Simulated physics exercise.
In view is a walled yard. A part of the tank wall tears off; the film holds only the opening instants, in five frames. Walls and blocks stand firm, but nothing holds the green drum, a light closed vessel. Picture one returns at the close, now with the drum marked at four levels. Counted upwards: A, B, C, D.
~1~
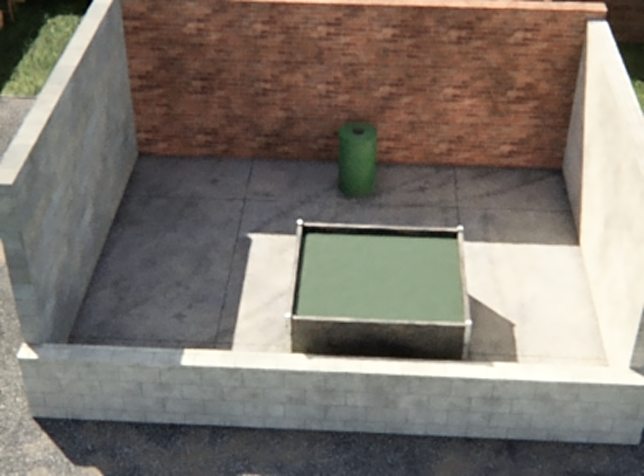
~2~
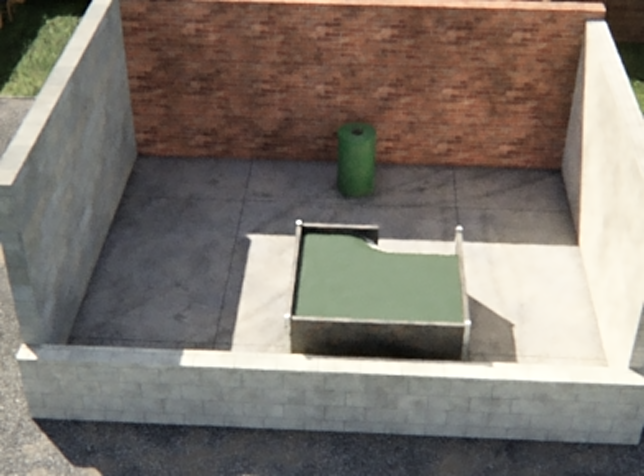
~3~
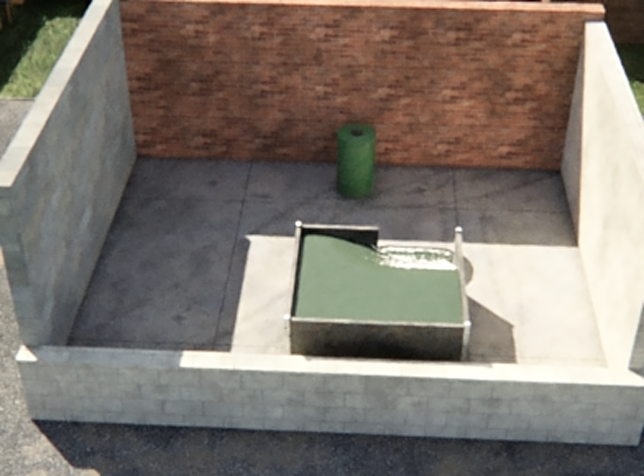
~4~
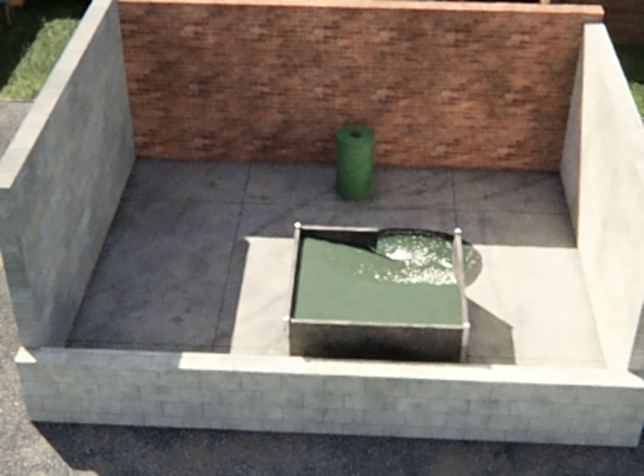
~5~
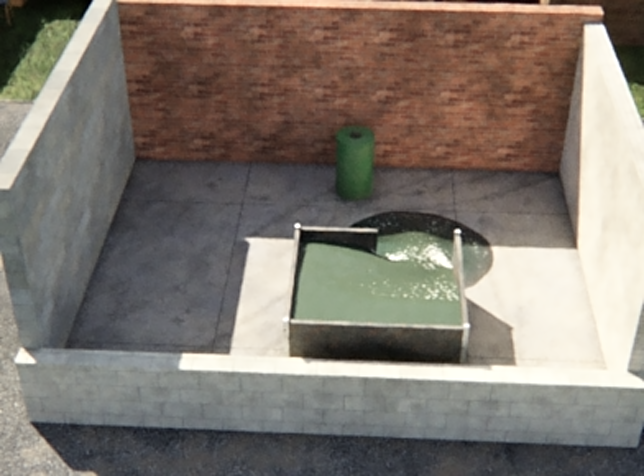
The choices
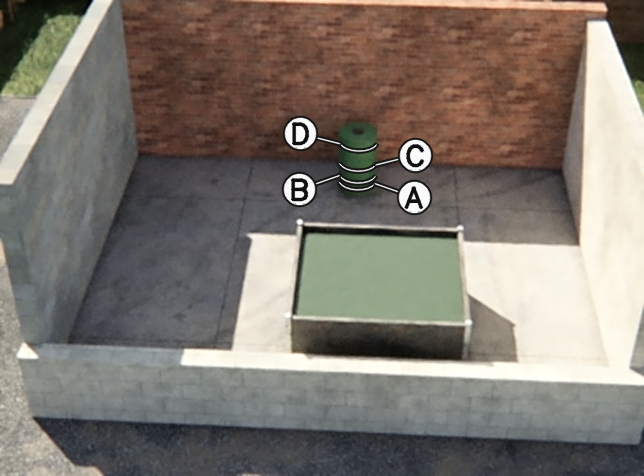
In a walled yard, green water drains from a square tank and spreads behind it.
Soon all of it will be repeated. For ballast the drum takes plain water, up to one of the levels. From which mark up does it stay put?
Level C just does it.
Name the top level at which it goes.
That is level B.
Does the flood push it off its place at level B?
Yes.
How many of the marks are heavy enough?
Two of the four.
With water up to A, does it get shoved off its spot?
Yes.
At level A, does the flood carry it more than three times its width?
Yes, clearly.
On the marked copy, A at (356, 189); B at (356, 183); C at (357, 171); D at (357, 151); from the bottom up A, B, C, D.
If A is chosen, it is pushed about 6 times its own width away.
If B is chosen, it is pushed about twice its own width away.
If C is chosen, it does not move.
If D is chosen, it does not move.
